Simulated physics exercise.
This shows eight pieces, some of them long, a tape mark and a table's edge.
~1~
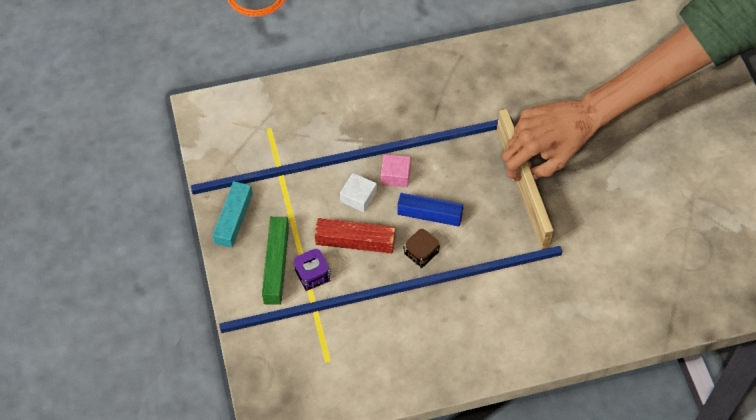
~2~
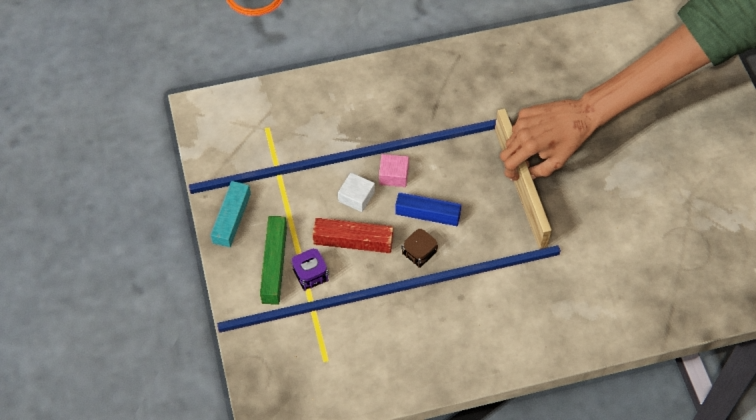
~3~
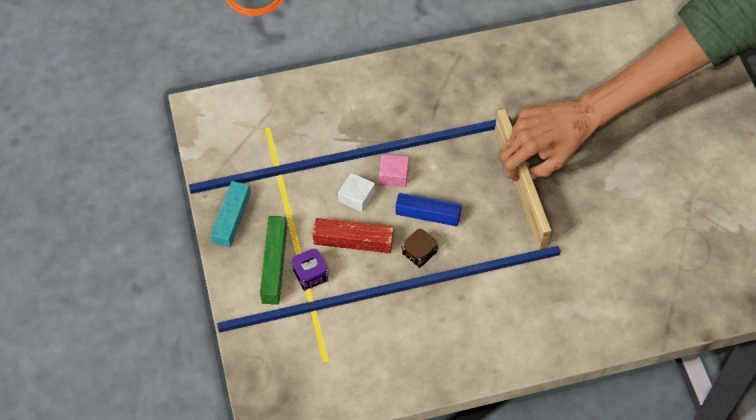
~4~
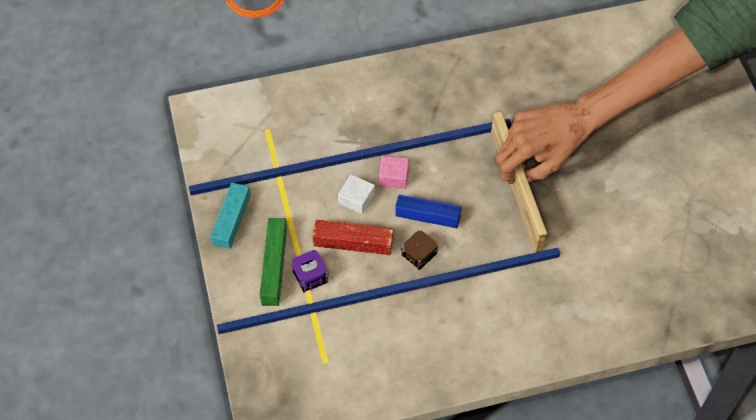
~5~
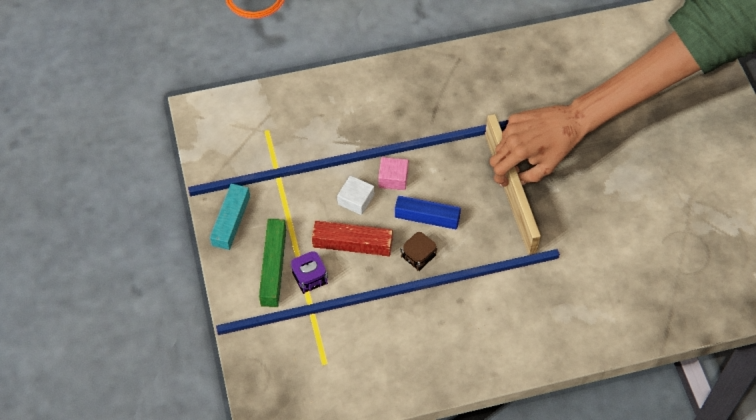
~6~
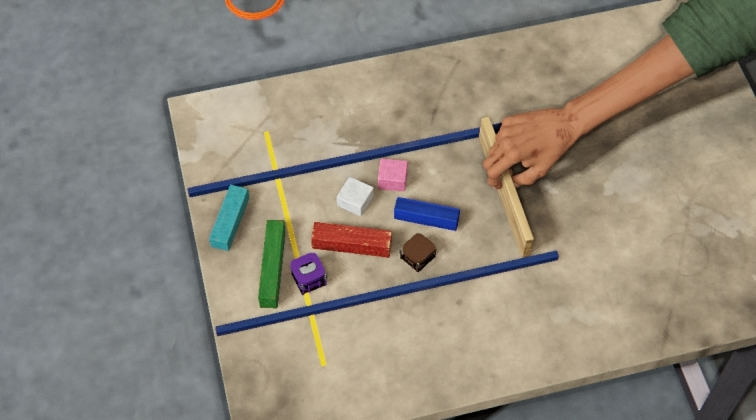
On a tabletop, a hand slides a wooden board slightly left toward scattered coloured blocks.
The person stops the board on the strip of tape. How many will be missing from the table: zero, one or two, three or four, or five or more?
The number that fall off is zero.
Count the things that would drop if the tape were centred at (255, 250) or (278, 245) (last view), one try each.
It would be 2 and 0.
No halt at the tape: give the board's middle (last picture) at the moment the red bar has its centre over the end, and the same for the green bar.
For the red bar at (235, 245), for the green bar at (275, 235).
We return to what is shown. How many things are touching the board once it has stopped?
The number is 3.
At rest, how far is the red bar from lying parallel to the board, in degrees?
Roughly 30° out of line.
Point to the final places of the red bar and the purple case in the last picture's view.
Near (261, 254) and (258, 284).
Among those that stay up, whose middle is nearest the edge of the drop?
That is the turquoise bar.
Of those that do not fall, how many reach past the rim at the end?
That would be 1.
Early on, none off yet; turquoise bar at rest near (230, 217); green bar at rest near (272, 264); purple case at rest near (308, 273).
A while later, none off yet; turquoise bar at rest near (230, 217); green bar travelled a little near (256, 265); purple case travelled about its own width near (288, 278).
Finally, the number that fall off is zero.
